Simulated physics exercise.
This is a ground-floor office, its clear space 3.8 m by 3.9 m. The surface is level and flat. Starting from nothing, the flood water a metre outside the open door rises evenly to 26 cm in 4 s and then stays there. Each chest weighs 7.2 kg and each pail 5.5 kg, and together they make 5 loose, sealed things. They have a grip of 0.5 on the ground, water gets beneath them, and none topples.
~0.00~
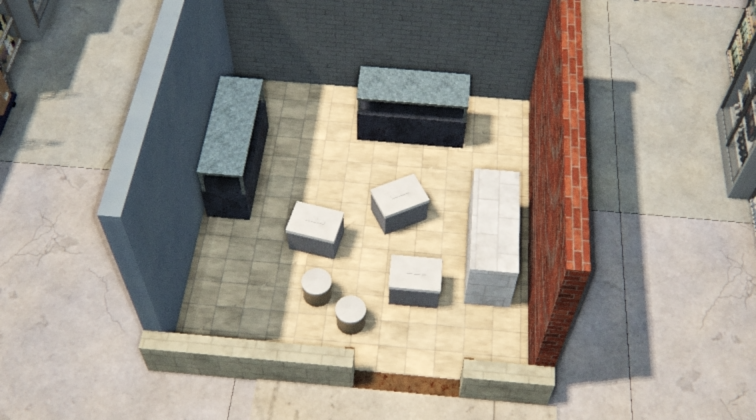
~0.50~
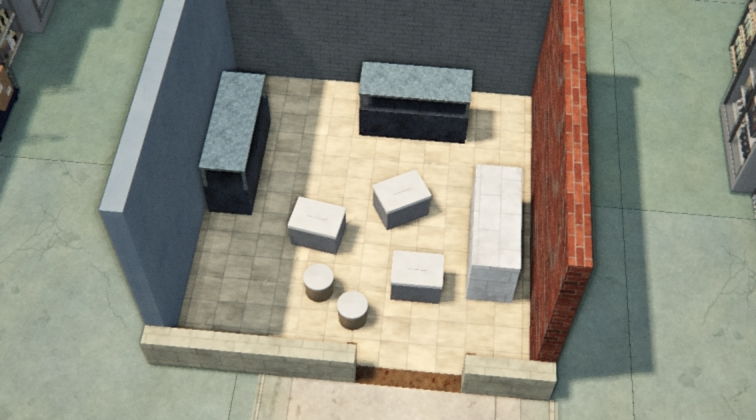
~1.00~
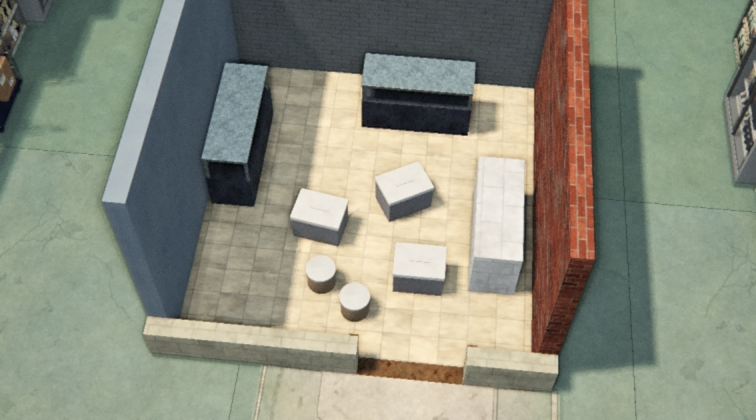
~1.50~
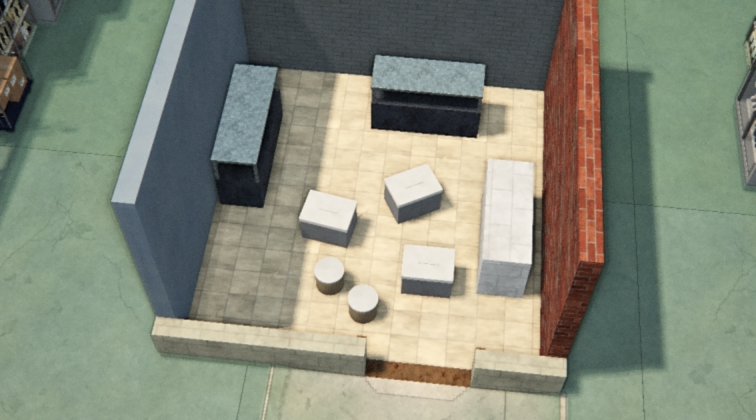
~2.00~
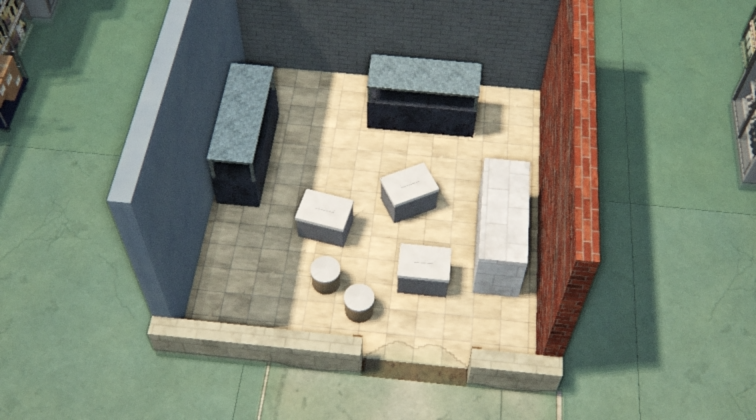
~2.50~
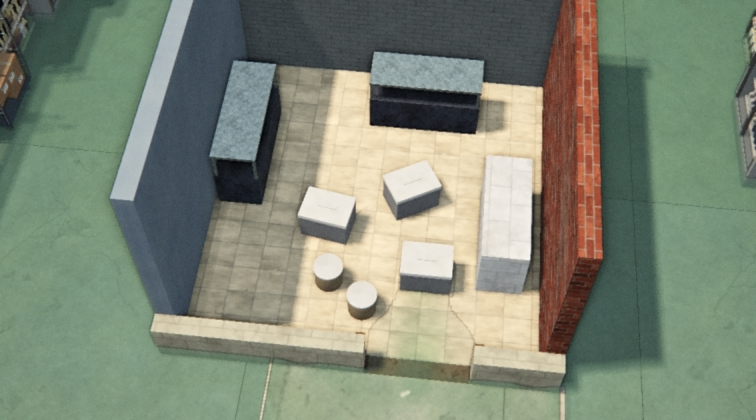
Roofless room with pale blocks and dark counters standing still as ground outside turns green and water starts spreading through the doorway.
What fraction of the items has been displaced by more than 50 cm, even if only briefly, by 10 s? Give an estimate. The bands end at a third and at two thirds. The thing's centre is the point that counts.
It falls in the middle third.
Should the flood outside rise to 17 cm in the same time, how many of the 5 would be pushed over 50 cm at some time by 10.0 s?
With that change, 2 of them.
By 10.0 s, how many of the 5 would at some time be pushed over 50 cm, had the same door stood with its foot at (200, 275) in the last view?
Then the count would be 5.
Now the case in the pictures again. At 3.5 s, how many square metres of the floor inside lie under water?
Near 3.0 m2 in all.
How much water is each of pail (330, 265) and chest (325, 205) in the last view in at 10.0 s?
I'd estimate 7 cm for the first and 8 cm for the second.
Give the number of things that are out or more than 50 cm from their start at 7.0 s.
I make it 3.
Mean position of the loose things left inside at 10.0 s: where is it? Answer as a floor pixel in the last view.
Close to (356, 226).
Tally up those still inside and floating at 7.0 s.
3 at that moment.
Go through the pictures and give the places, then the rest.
A chest at (416, 273), on the bottom; a pail at (316, 281), on the bottom; water covers 0.0 m2; 0 of 5 have shifted, in the first frame.
A chest at (418, 268) rests on the ground; a pail at (318, 276) rests on the ground; water covers 0.0 m2; 0 of 5 have shifted, in the second frame.
A chest at (420, 260), on the bottom; a pail at (321, 268), on the bottom; 0.0 m2 under water; 0 of 5 have shifted, in the third frame.
A chest at (428, 262) rests on the ground; a pail at (329, 270), on the bottom; water covers 0.0 m2; 0 of 5 have shifted, in the fourth frame.
A chest at (425, 262) rests on the ground; a pail at (325, 269), on the bottom; 0.1 m2 under water; 0 of 5 have shifted, in the fifth frame.
A chest at (427, 259) rests on the ground; a pail at (328, 266) rests on the ground; water covers 0.7 m2; 0 of 5 have shifted, in the sixth frame.
After 3.5 s 1 of 5 are over 50 cm from their spots; 0 afloat.
After 4.5 s 2 of 5 are over 50 cm from their spots; 1 afloat.
After 7.0 s 3 of 5 are over 50 cm from their spots; 3 afloat.
After 10.0 s 3 of 5 are over 50 cm from their spots, and 3 have been at some point; 4 afloat.
